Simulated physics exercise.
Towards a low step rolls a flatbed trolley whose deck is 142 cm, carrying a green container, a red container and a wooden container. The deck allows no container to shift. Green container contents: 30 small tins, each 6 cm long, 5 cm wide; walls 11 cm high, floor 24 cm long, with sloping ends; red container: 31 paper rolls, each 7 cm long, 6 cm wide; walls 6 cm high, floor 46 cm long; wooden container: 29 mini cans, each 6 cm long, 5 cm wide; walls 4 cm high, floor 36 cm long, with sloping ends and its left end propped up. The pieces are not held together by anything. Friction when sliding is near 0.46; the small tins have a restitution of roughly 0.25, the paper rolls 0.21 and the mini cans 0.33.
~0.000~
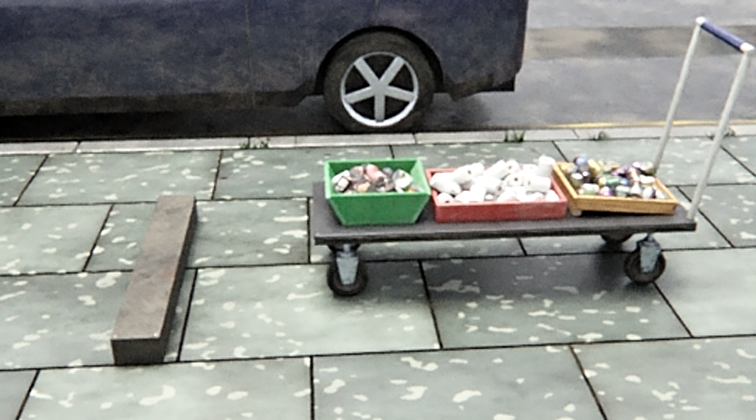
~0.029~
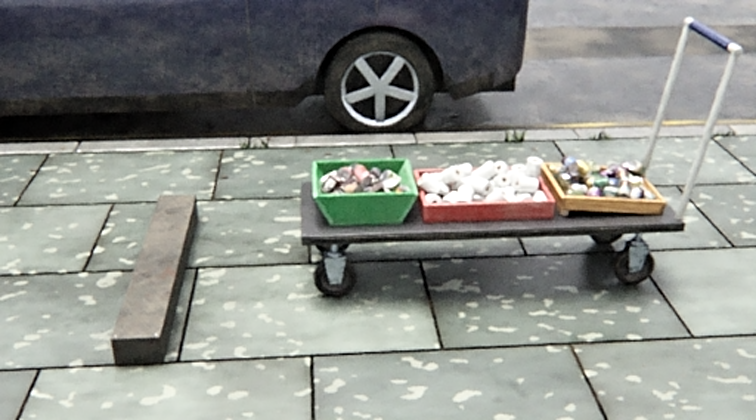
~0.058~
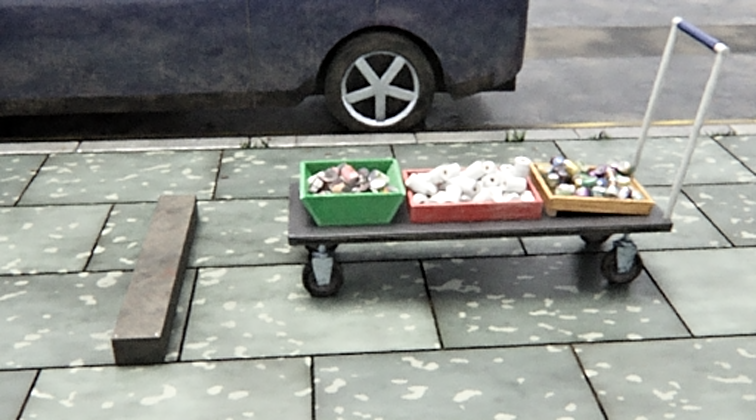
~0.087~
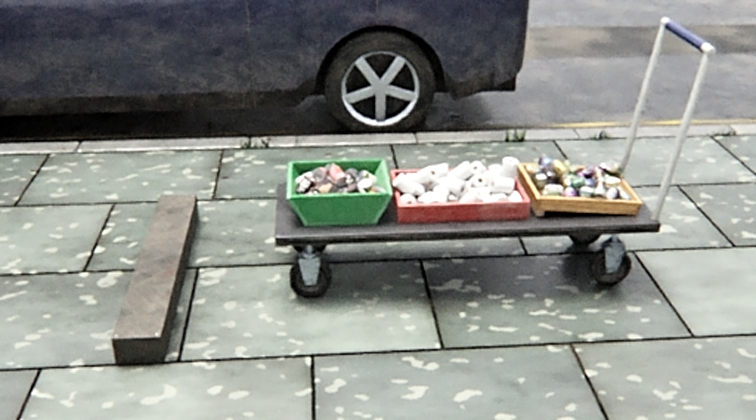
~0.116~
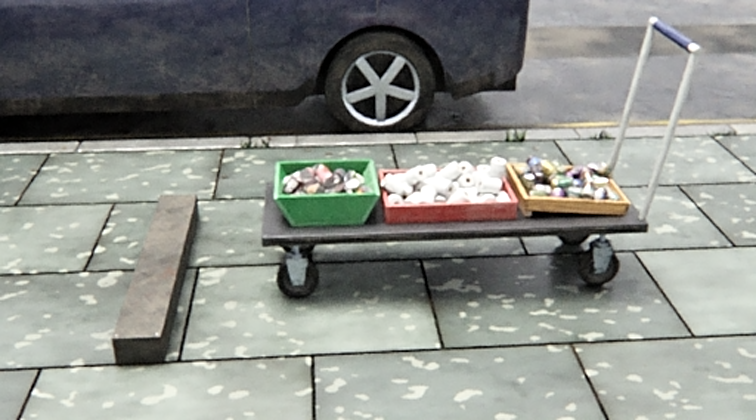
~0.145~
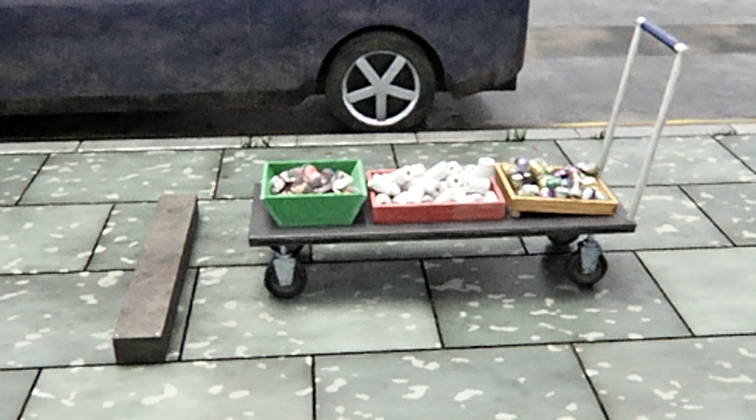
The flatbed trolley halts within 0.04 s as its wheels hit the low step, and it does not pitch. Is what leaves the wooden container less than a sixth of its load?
Yes, it is less than a sixth.
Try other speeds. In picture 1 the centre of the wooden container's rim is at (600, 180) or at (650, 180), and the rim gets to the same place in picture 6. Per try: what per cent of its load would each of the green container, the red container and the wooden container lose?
Try by try, the green container would lose 0 then 10 per cent, the red container 0 then 10 per cent, and the wooden container 0 then 40 per cent.
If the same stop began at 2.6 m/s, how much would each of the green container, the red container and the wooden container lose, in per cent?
In that case the green container sheds 20 per cent of its load, the red container 20 per cent, and the wooden container 40 per cent.
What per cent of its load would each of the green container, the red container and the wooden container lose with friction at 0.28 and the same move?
Green container 10%, red container 0%, wooden container 10%.
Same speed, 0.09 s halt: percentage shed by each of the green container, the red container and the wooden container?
That way you'd get green container at 0, red container at 0, and wooden container at 0 percent.
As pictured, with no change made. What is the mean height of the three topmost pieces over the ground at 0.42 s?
Around 46 cm high.
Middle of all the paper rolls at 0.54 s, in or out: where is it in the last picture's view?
Near (331, 194) in pixels.
After 0.32 s, the wheels strike.
After 0.42 s, green container 30 in, 0 out, red container 31 in, 0 out and wooden container 28 in, 1 out.
After 0.54 s, green container 30 in, 0 out, red container 30 in, 1 out and wooden container 28 in, 1 out.
After 0.77 s, green container 30 in, 0 out, red container 30 in, 1 out and wooden container 28 in, 1 out.
Outcome (at 1.27 s), green container 30 in, 0 out, red container 30 in, 1 out and wooden container 28 in, 1 out. Asked share, 1 of 29, 3 per cent.
